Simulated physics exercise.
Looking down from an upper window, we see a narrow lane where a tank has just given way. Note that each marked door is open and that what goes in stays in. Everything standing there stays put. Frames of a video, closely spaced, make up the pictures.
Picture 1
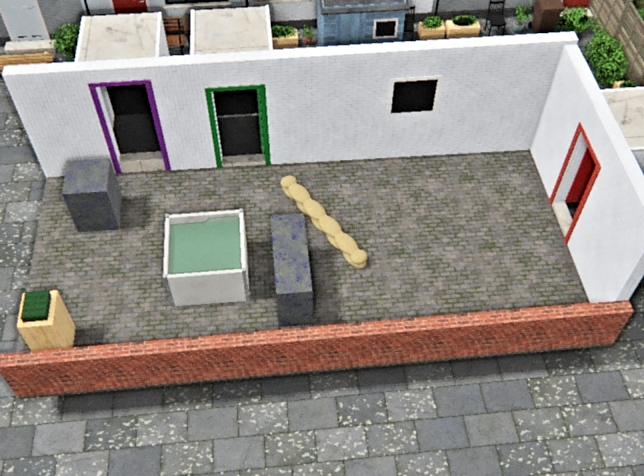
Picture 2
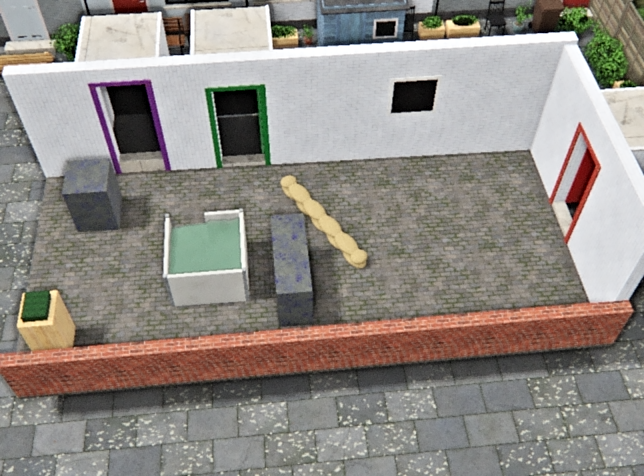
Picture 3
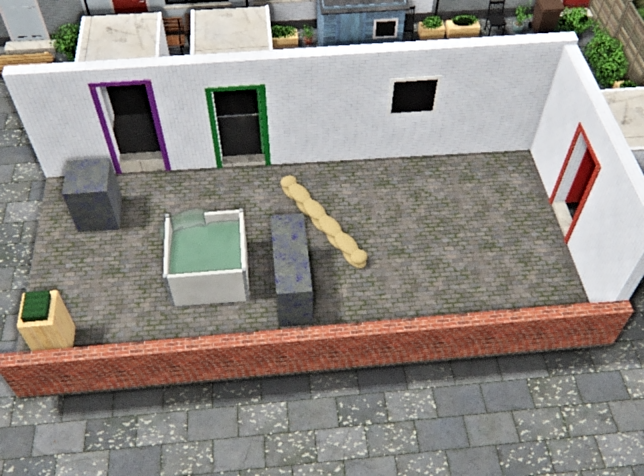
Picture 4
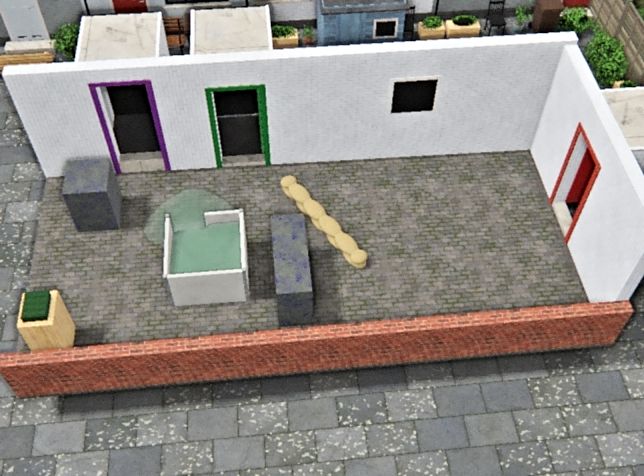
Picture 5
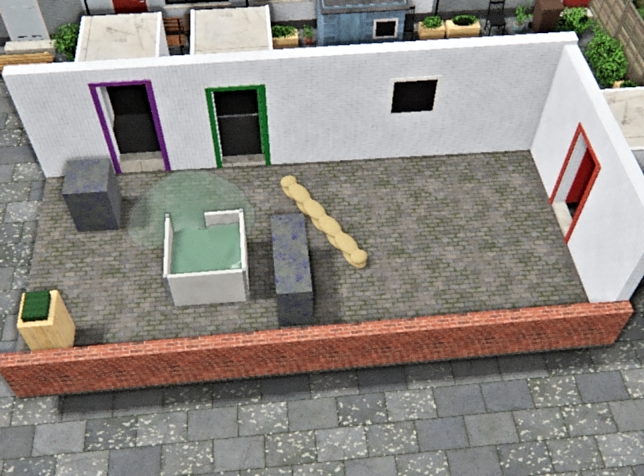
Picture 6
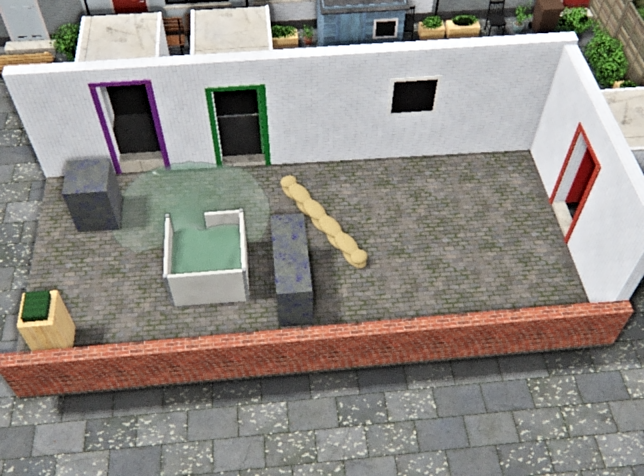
White-walled courtyard with a square tank of green water opening at its far side, water pouring out and spreading across the paving.
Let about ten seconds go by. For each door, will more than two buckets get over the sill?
The purple door will keep to two buckets; the red door will keep to two buckets; the green door will go over two buckets.
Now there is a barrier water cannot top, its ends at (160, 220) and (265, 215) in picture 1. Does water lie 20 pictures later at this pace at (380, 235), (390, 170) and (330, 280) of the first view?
Taking them in order, I'd say parched, parched and soaked.
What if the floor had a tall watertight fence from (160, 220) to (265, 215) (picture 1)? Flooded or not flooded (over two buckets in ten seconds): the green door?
Result - green door doesn't reach it.
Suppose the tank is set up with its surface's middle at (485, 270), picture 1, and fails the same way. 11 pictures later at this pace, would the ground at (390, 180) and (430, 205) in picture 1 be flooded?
I'd say swamped for the first and swamped for the second.
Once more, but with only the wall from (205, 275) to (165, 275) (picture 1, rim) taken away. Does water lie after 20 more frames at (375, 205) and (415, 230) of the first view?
Respectively: Parched and parched.
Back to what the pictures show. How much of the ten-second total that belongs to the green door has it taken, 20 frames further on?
About 90 %.
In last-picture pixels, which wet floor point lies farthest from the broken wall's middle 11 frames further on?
My guess is roughly (387, 163).
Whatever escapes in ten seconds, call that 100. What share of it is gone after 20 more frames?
About 60 per cent.
A moment on, water covers 15 % of the floor; the purple door wet at the sill, nothing in, the red door not reached, the green door over two buckets in.
Next, water covers 20 % of the floor; the purple door wet at the sill, nothing in, the red door not reached, the green door over two buckets in.
Then, water covers 30 % of the floor; the purple door wet at the sill, nothing in, the red door not reached, the green door over two buckets in.
Later, water covers 45 % of the floor; the purple door wet at the sill, nothing in, the red door wet at the sill, nothing in, the green door far over two buckets in.
In the end, water covers 60 % of the floor; the purple door wet at the sill, nothing in, the red door wet at the sill, nothing in, the green door far over two buckets in.
